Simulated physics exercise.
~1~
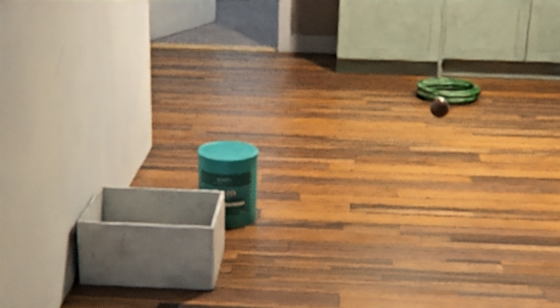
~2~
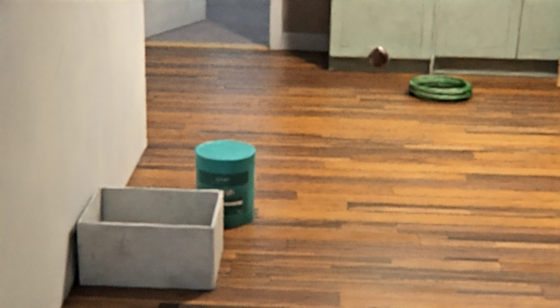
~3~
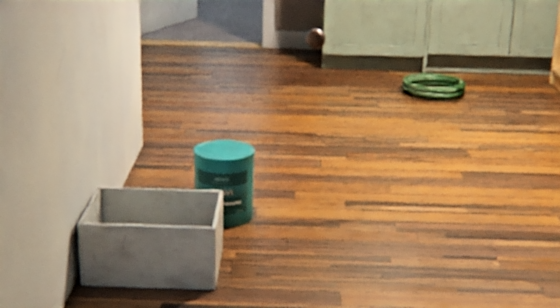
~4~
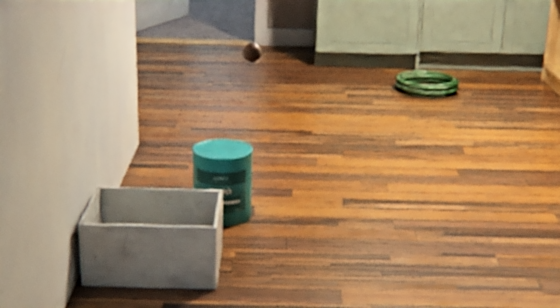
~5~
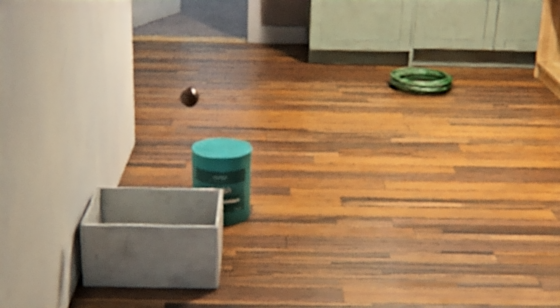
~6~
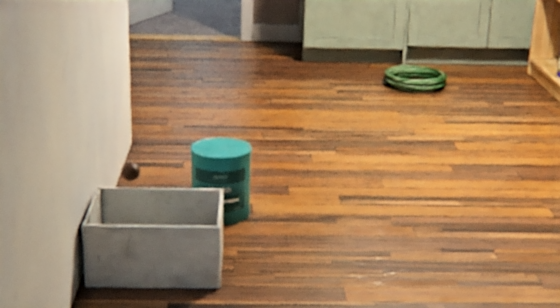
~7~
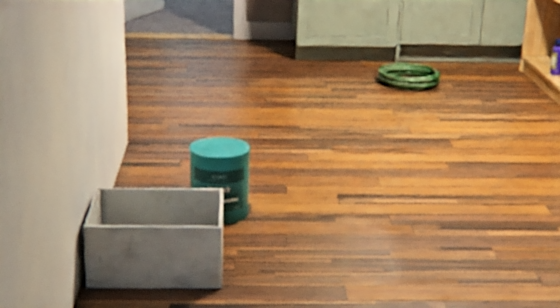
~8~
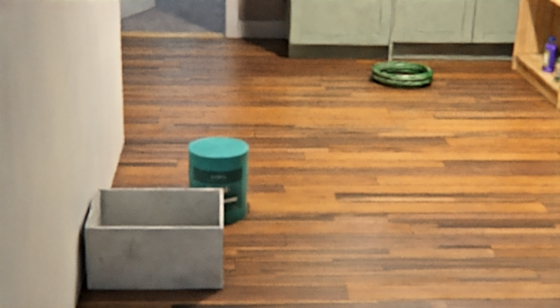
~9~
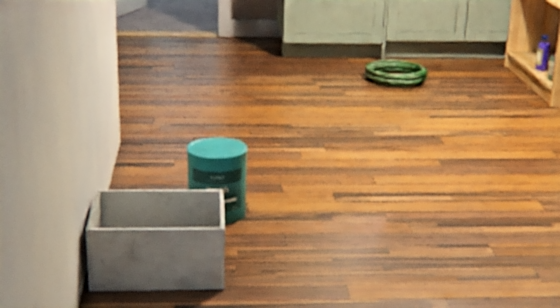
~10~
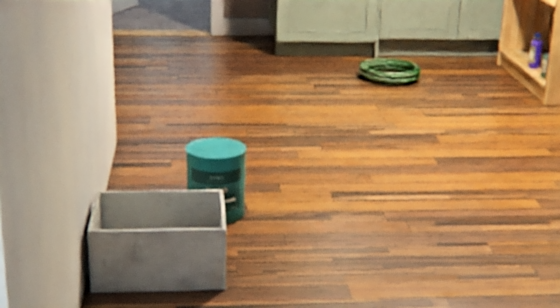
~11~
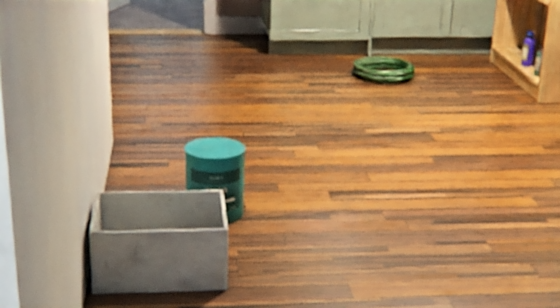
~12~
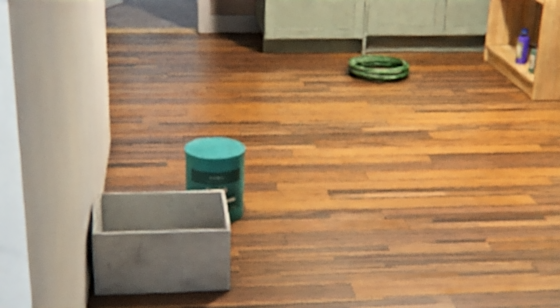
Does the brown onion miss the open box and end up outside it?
No, the onion comes down into the box and ends up inside it, hidden from view.
